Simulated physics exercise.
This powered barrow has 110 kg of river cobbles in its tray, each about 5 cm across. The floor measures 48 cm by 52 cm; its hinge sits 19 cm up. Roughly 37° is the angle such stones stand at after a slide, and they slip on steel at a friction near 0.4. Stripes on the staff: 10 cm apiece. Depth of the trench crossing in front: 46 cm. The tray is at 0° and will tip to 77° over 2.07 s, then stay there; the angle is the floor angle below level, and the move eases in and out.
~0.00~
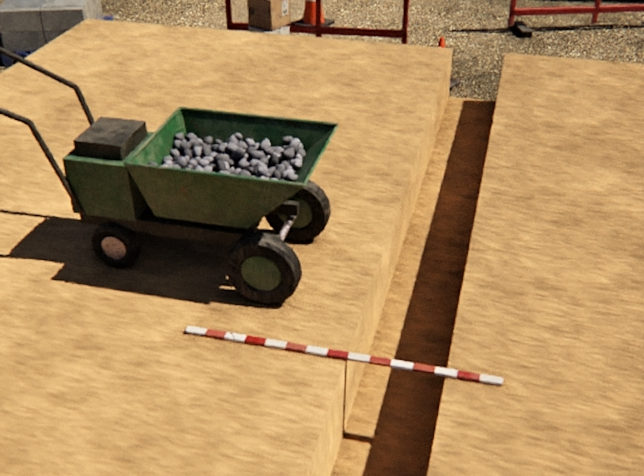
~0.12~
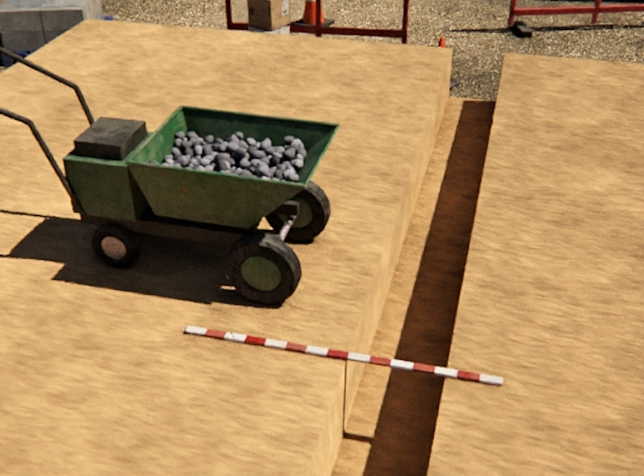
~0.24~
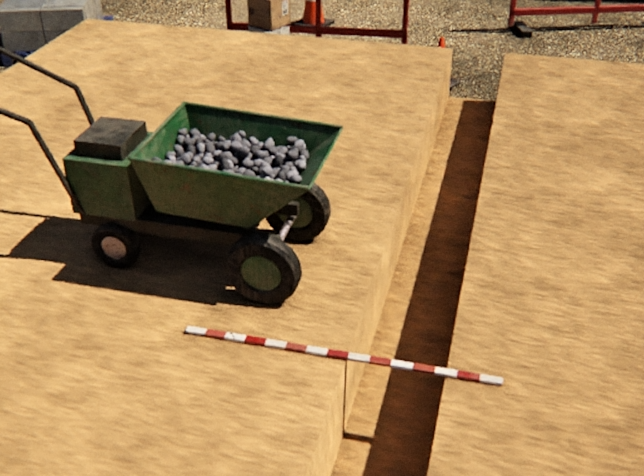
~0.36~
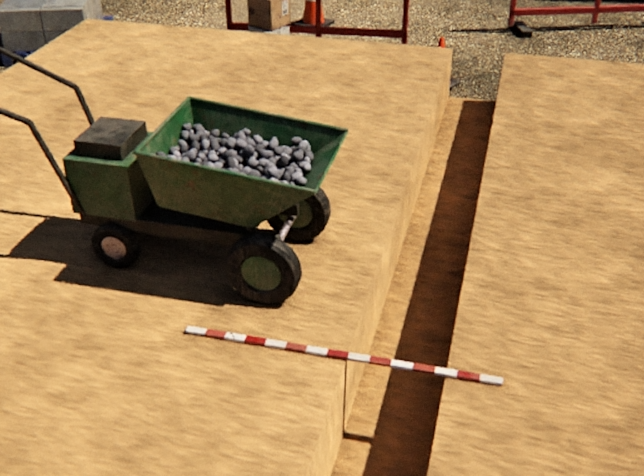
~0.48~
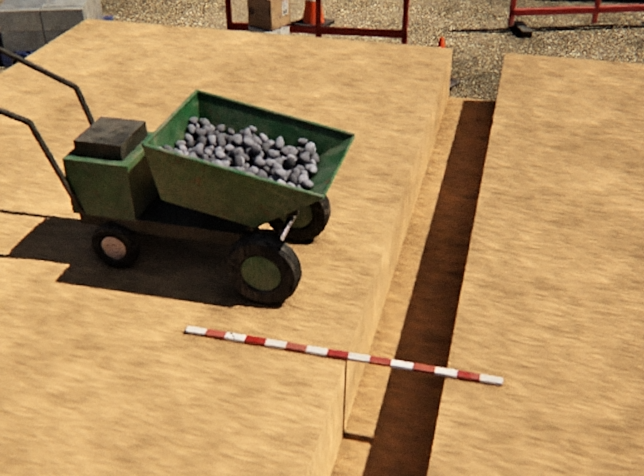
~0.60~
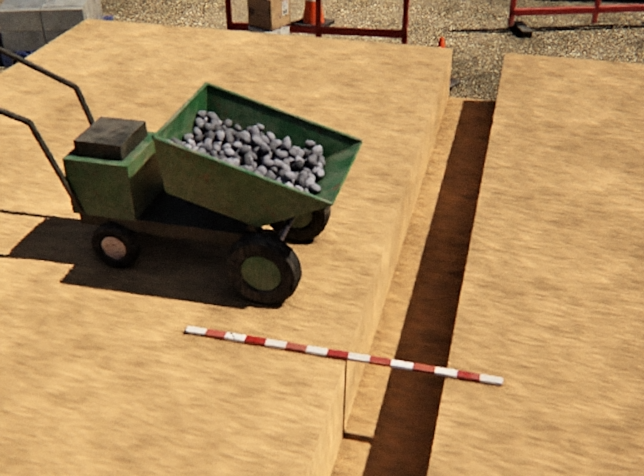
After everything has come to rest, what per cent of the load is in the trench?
I would say 100 percent.
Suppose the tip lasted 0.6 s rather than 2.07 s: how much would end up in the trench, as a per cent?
About 95 percent, I'd say.
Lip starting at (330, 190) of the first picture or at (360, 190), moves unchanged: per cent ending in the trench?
Near 90 and near 55 percent.
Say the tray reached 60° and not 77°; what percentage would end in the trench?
It would be near 100 per cent.
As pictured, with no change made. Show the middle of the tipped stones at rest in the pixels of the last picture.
Resting centre: About (422, 347).
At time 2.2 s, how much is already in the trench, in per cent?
Close to 85 per cent has got there by then.
After 1.5 s the floor is at 65°; 99 % in the tray, 1 % in the trench; the foremost stones are at (397, 262).
After 2.2 s the floor is at 77°; 16 % in the tray, 84 % in the trench; the foremost stones are at (452, 336).
After 2.5 s the floor is at 77°; 0 % in the tray, 100 % in the trench; the foremost stones are at (453, 331).
After 4.5 s the floor is at 77°; 0 % in the tray, 100 % in the trench; the foremost stones are at (454, 324).
